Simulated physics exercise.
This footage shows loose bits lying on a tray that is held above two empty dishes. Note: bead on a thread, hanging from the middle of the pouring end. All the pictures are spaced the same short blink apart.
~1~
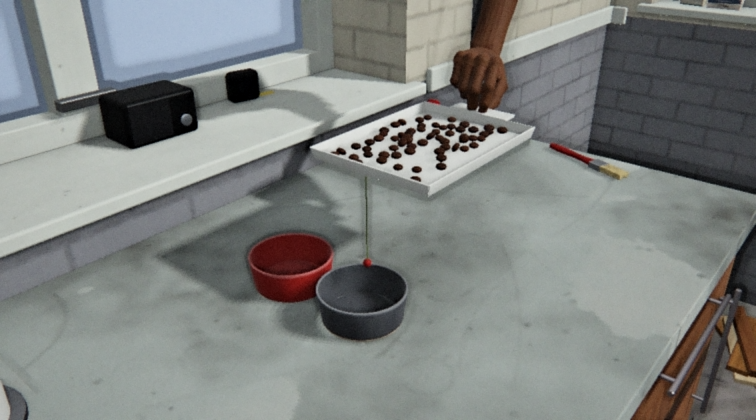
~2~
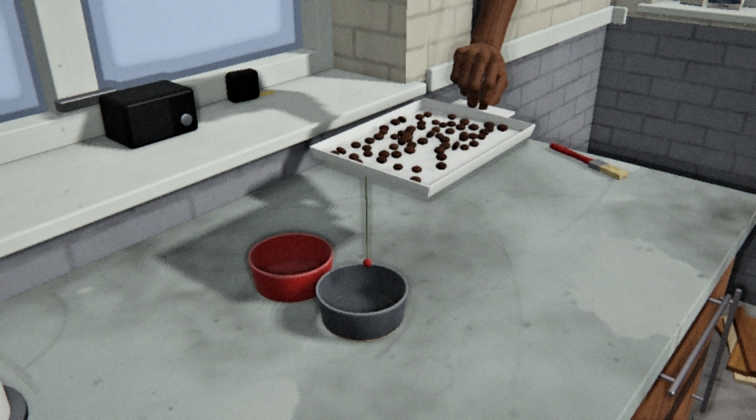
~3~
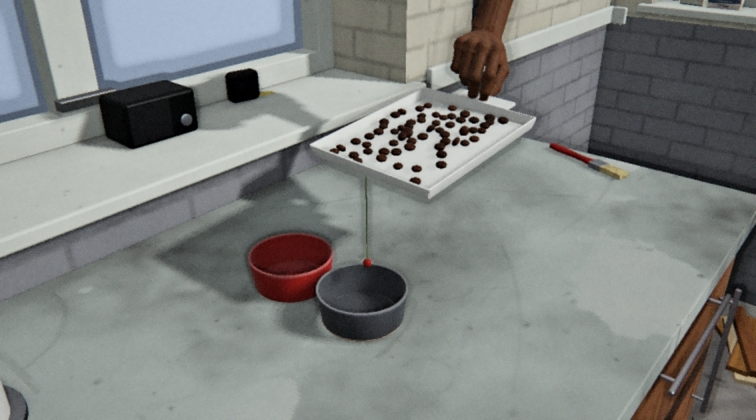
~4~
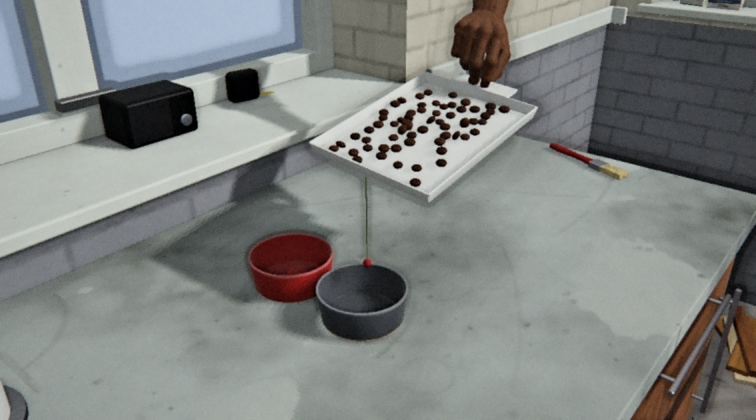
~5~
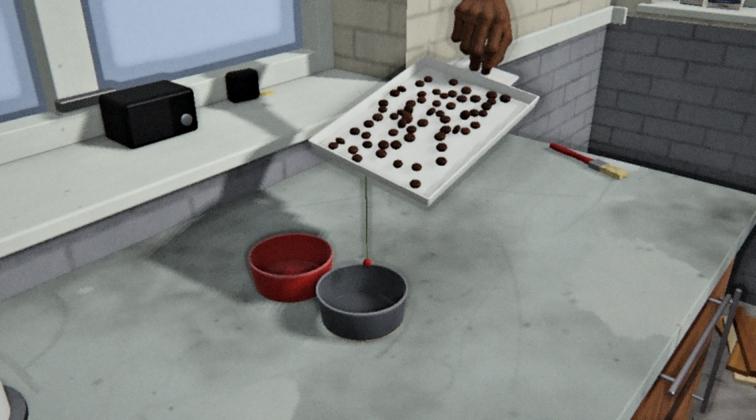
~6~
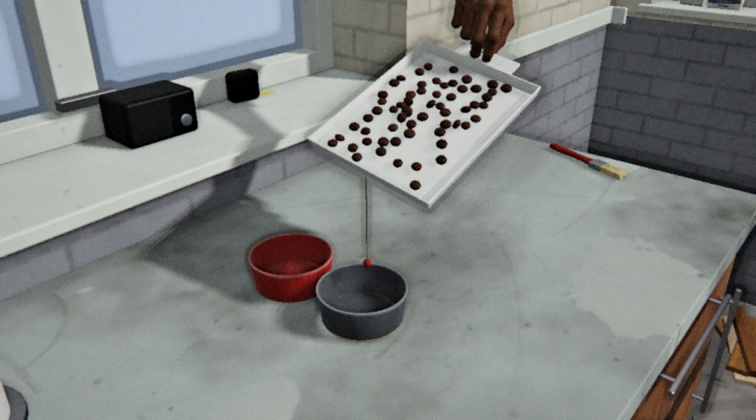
On a pale kitchen counter, a red dish and a gray dish sit below a white tray scattered with flat chocolate drops, its handle gripped by a hand. The tray starts out nearly level, then the hand raises its far end, gradually at first and then clearly, slanting it toward the lower right corner.
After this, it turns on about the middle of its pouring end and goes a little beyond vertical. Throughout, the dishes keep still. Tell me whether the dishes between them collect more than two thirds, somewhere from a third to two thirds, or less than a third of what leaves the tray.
Between them they collect less than a third.
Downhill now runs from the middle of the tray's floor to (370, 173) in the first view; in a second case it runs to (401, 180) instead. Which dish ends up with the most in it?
For the first place you'd get the right-placed dish, for the second the right-placed dish.
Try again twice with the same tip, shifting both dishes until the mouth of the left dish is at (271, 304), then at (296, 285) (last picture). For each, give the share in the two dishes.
Approximately 0 percent, followed by approximately 30 percent.
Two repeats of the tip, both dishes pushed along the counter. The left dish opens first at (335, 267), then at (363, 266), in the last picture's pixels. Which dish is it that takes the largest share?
The one on the right side; the one on the right side.
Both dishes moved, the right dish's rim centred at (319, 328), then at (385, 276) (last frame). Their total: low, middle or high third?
In order of the places: Under a third, then below one third.
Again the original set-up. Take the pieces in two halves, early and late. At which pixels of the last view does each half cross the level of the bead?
I'd put it at roughly (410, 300), and after that at roughly (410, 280).
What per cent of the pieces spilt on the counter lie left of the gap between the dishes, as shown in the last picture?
Left share: Some 0 per cent.
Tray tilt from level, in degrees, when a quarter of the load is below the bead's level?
Angle: Approx. 80 degrees.
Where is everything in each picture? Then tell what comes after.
Corners of the pouring end at (315, 147) and (429, 184), level; middle of the load at (430, 136), flat chocolate drops; left dish at (261, 283); right dish at (332, 321); bead on its thread at (367, 263), in the first frame.
Corners of the pouring end at (315, 146) and (429, 185), level; middle of the load at (431, 134), in the second frame.
Corners of the pouring end at (314, 144) and (428, 188), tipped barely, lowest at the right corner; middle of the load at (431, 128), in the third frame.
Corners of the pouring end at (314, 142) and (428, 192), tipped a little, lowest at the right corner; middle of the load at (431, 120), in the fourth frame.
Corners of the pouring end at (313, 139) and (428, 196), tipped clearly, lowest at the right corner; middle of the load at (431, 112), in the fifth frame.
Corners of the pouring end at (312, 137) and (428, 200), tipped clearly, lowest at the right corner; middle of the load at (423, 117); left dish at (261, 283); right dish at (332, 321), in the sixth frame.
Soon, tray tipped steeply; most on the tray; a small part in the air.
A while on, tray tipped past a quarter turn; about a quarter in the right dish; about two thirds outside both; a small part in the air.
Towards the end, tray tipped past a quarter turn; about a quarter in the right dish; most outside both.
Finally, tray tipped past a quarter turn; about a quarter in the right dish; none in the left dish; most outside both.
